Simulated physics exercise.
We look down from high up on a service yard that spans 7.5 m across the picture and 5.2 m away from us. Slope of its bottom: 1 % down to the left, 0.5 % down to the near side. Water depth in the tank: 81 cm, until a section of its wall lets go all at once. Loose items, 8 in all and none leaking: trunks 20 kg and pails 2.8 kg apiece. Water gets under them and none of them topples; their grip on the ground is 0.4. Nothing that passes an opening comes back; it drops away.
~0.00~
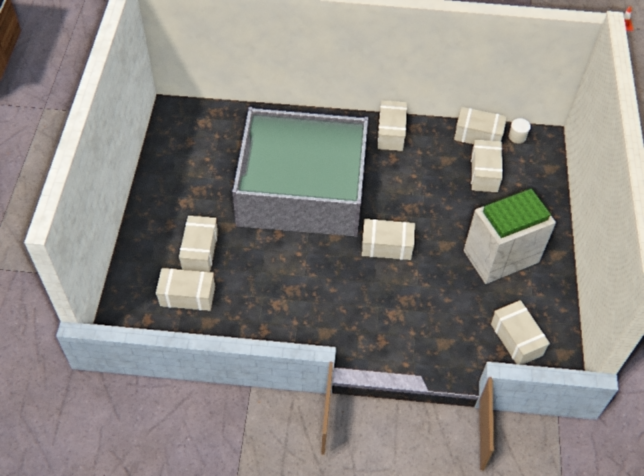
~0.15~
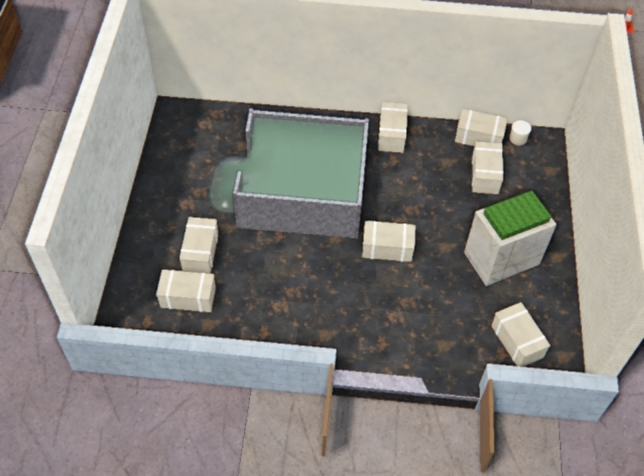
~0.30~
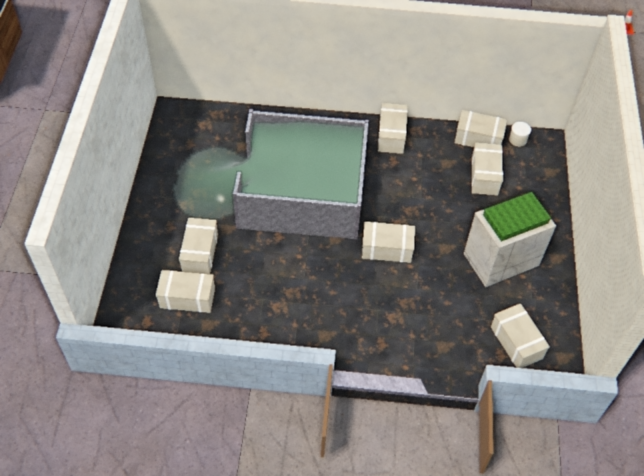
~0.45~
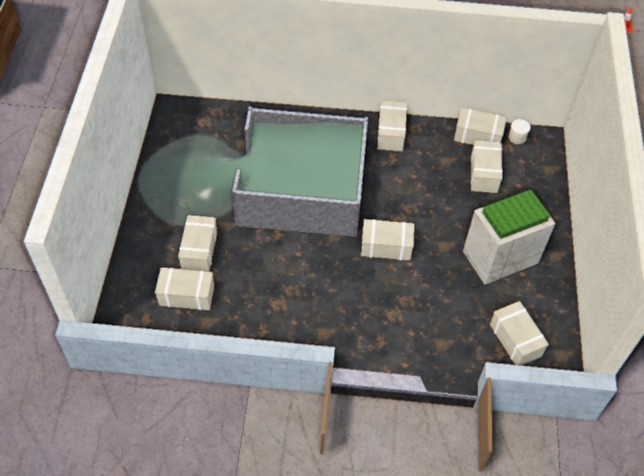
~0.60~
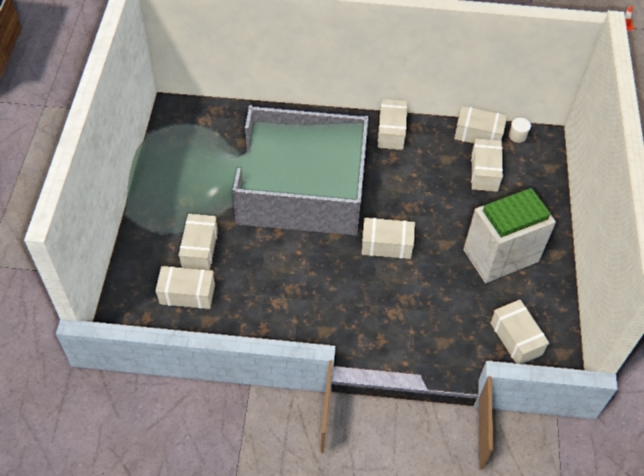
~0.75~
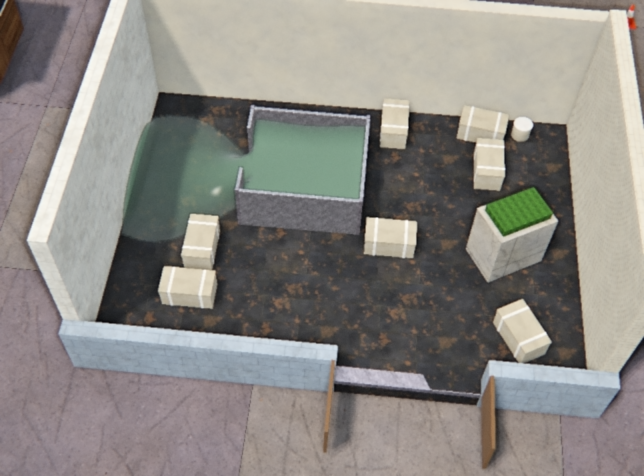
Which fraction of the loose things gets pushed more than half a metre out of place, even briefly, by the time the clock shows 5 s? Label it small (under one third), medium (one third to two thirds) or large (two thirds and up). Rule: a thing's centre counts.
Medium.
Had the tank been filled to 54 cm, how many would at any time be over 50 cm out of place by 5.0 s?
With that change, 1 of them.
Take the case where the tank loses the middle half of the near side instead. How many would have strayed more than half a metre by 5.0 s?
1.
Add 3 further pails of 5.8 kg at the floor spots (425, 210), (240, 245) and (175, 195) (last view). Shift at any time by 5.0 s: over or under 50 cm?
Taking them one by one: It stays within, then it stays within, then it goes beyond.
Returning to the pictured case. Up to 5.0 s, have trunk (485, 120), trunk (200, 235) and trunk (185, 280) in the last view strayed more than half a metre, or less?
Listed in sequence: Higher; lower; higher for the last.
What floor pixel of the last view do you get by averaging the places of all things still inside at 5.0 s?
Averaged position, last view: Near pixel (444, 214).
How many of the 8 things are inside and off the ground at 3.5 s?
0.
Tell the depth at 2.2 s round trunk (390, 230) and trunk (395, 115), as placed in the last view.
0 and 0 cm.
After 1.1 s 0 of 8 are over 50 cm from their spots; 0 afloat.
After 2.2 s 0 of 8 are over 50 cm from their spots; 0 afloat.
After 3.5 s 2 of 8 are over 50 cm from their spots; 0 afloat.
After 5.0 s 5 of 8 are over 50 cm from their spots, and 5 have been at some point; 2 afloat.
